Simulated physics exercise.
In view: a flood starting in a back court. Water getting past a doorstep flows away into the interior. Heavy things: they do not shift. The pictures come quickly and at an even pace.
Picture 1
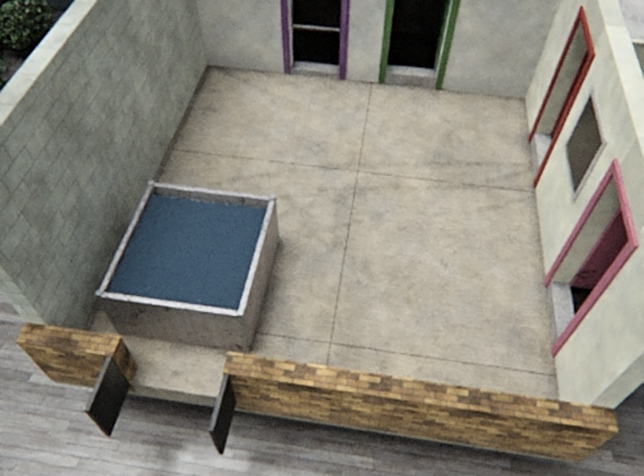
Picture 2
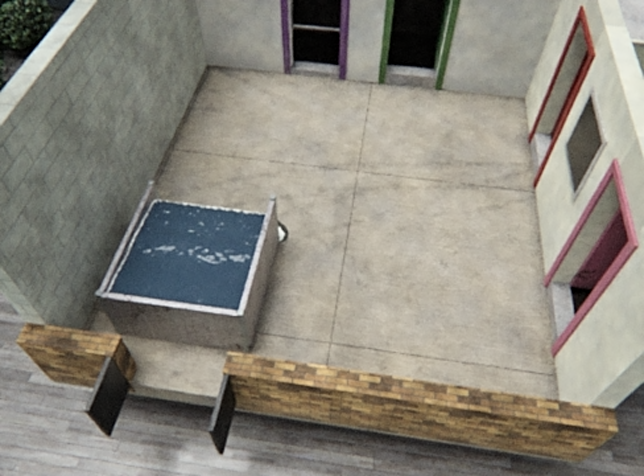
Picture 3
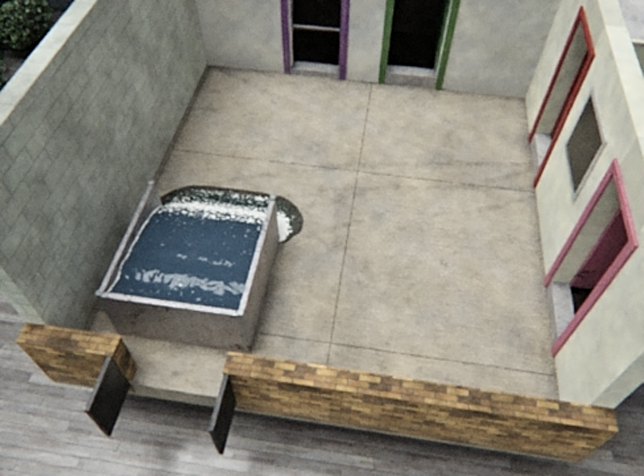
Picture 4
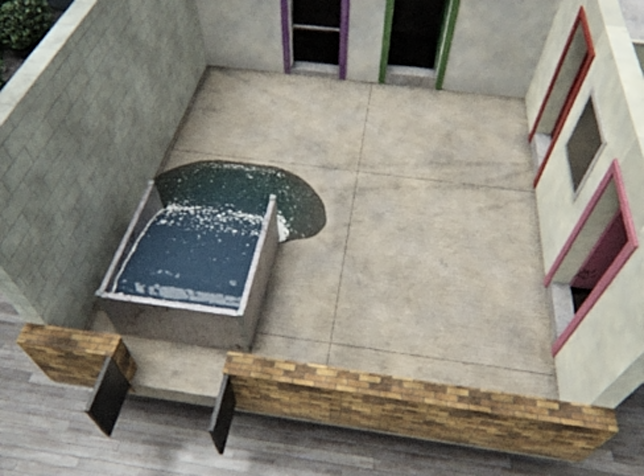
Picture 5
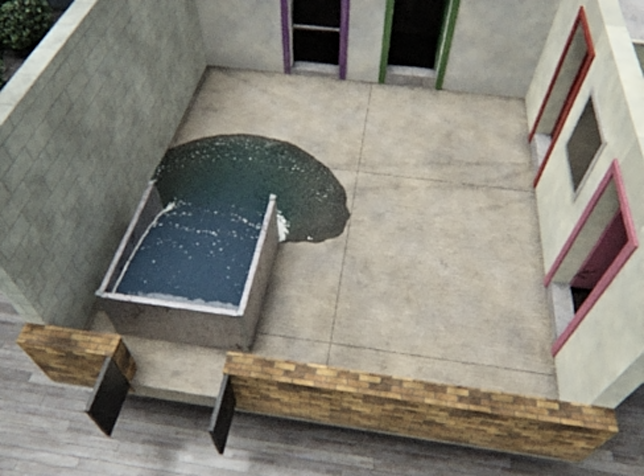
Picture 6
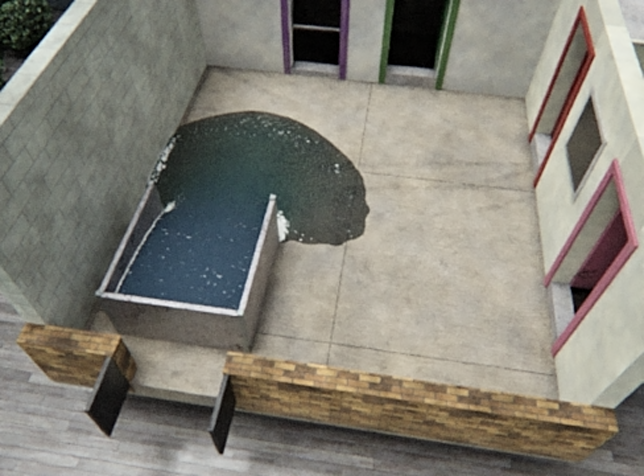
Water fills a square, pale-rimmed tank at the left of a walled concrete court, seen from high above in a steady view. Purple and green doorways stand at the back, red and pink-trimmed openings line the right wall, and a low tan brick wall with two dark open gates runs along the front. The tank's far side gives way, and foaming dark water pours out, spreading backward and rightward in a widening rounded sheet.
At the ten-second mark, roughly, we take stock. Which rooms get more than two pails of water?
Outcome: I expect the pink door to let through an acceptable amount; I expect the green door to let through an acceptable amount; I expect the purple door to let through too much; I expect the red door to let through an acceptable amount.
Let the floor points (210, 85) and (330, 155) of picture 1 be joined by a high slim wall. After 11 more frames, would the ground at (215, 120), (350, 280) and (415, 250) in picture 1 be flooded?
Results in sequence: Swamped / bone-dry / bone-dry.
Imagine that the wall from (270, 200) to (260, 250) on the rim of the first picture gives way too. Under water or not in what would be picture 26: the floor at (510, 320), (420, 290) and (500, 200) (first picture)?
Sequence: Wetted / wetted / wetted.
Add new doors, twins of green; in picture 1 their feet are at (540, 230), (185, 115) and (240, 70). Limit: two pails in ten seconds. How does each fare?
Log: Door one misses the mark; door two misses the mark; door three beats the mark.
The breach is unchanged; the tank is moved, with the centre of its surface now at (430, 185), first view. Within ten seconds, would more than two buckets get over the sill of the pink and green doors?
Result: The pink door misses it and the green door tops the limit.
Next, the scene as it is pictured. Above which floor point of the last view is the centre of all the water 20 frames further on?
Around pixel (308, 140) of the last picture.
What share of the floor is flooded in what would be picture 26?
By my count, 50 percent.
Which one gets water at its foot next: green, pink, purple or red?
That would be the purple door, ahead of the rest.
A moment on, water covers 40 % of the floor; the pink door not reached, the green door not reached, the purple door under two buckets in, the red door not reached.
Next, water covers 50 % of the floor; the pink door not reached, the green door wet at the sill, nothing in, the purple door far over two buckets in, the red door not reached.
Then, water covers 50 % of the floor; the pink door not reached, the green door wet at the sill, nothing in, the purple door far over two buckets in, the red door wet at the sill, nothing in.
Later, water covers 80 % of the floor; the pink door wet at the sill, nothing in, the green door wet at the sill, nothing in, the purple door far over two buckets in, the red door wet at the sill, nothing in.
In the end, water covers 95 % of the floor; the pink door wet at the sill, nothing in, the green door wet at the sill, nothing in, the purple door far over two buckets in, the red door wet at the sill, nothing in.
